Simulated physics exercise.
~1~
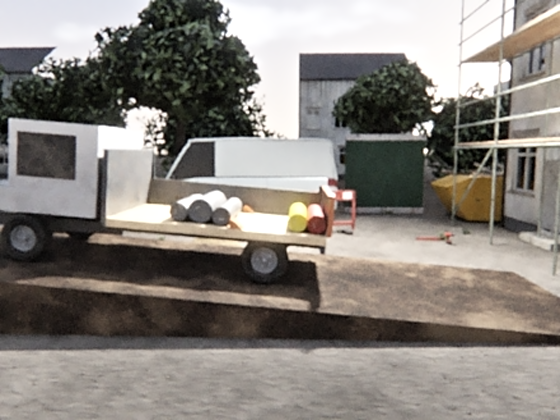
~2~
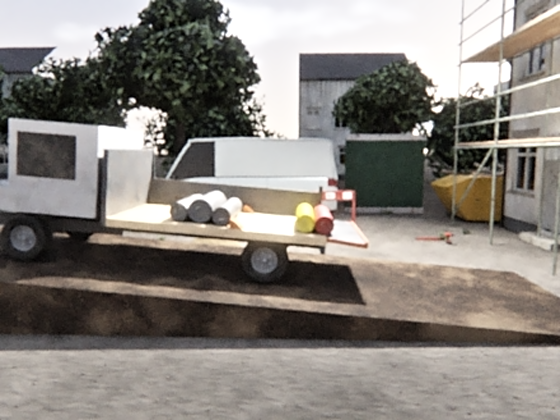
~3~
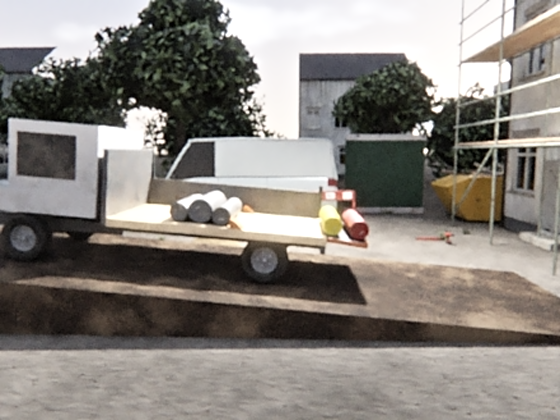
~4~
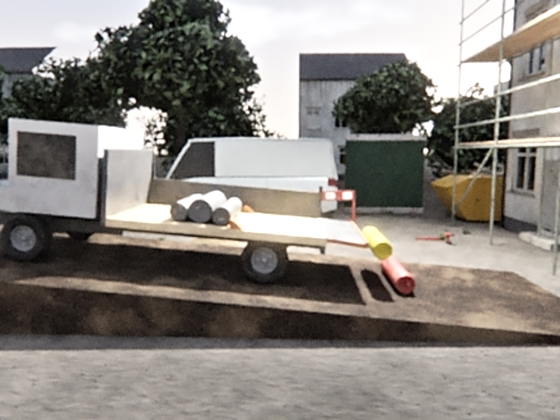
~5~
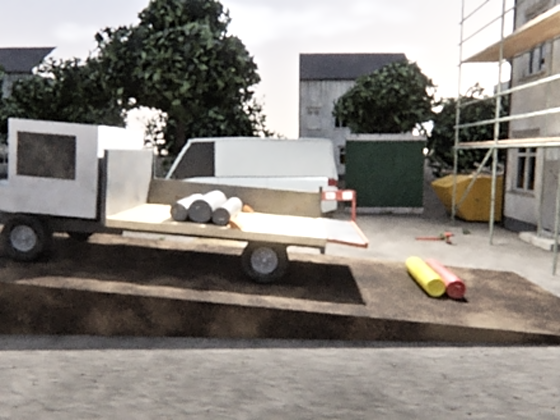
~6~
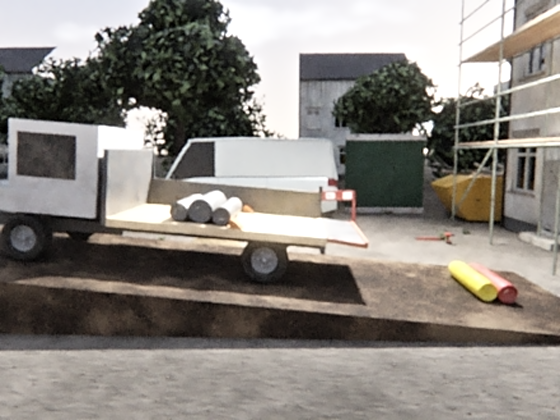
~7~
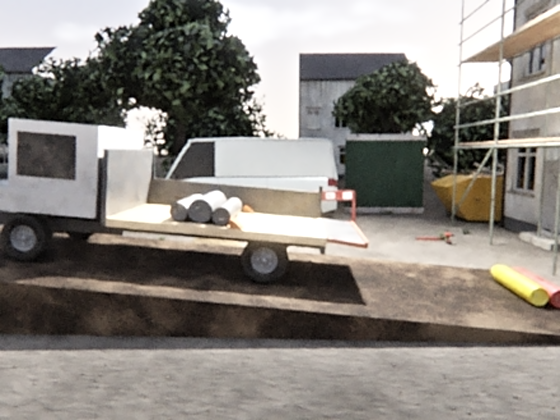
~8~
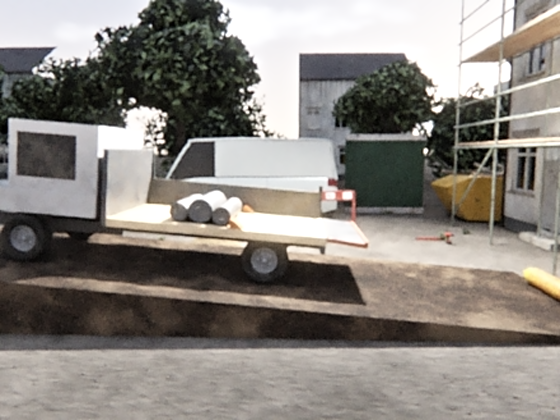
At the start, a flatbed pick-up stands on a slope falling to the right, with grey cylinders in the middle of its bed and a yellow and a red one near the rear. The tailgate swings down, and the two coloured cylinders roll right toward it. Red leads across the lowered gate and drops to the dirt, with yellow tumbling off close behind. They roll side by side down the slope, away from the truck. By the end, red is out of view and yellow is partly visible at the right edge, while the grey cylinders remain on the bed.
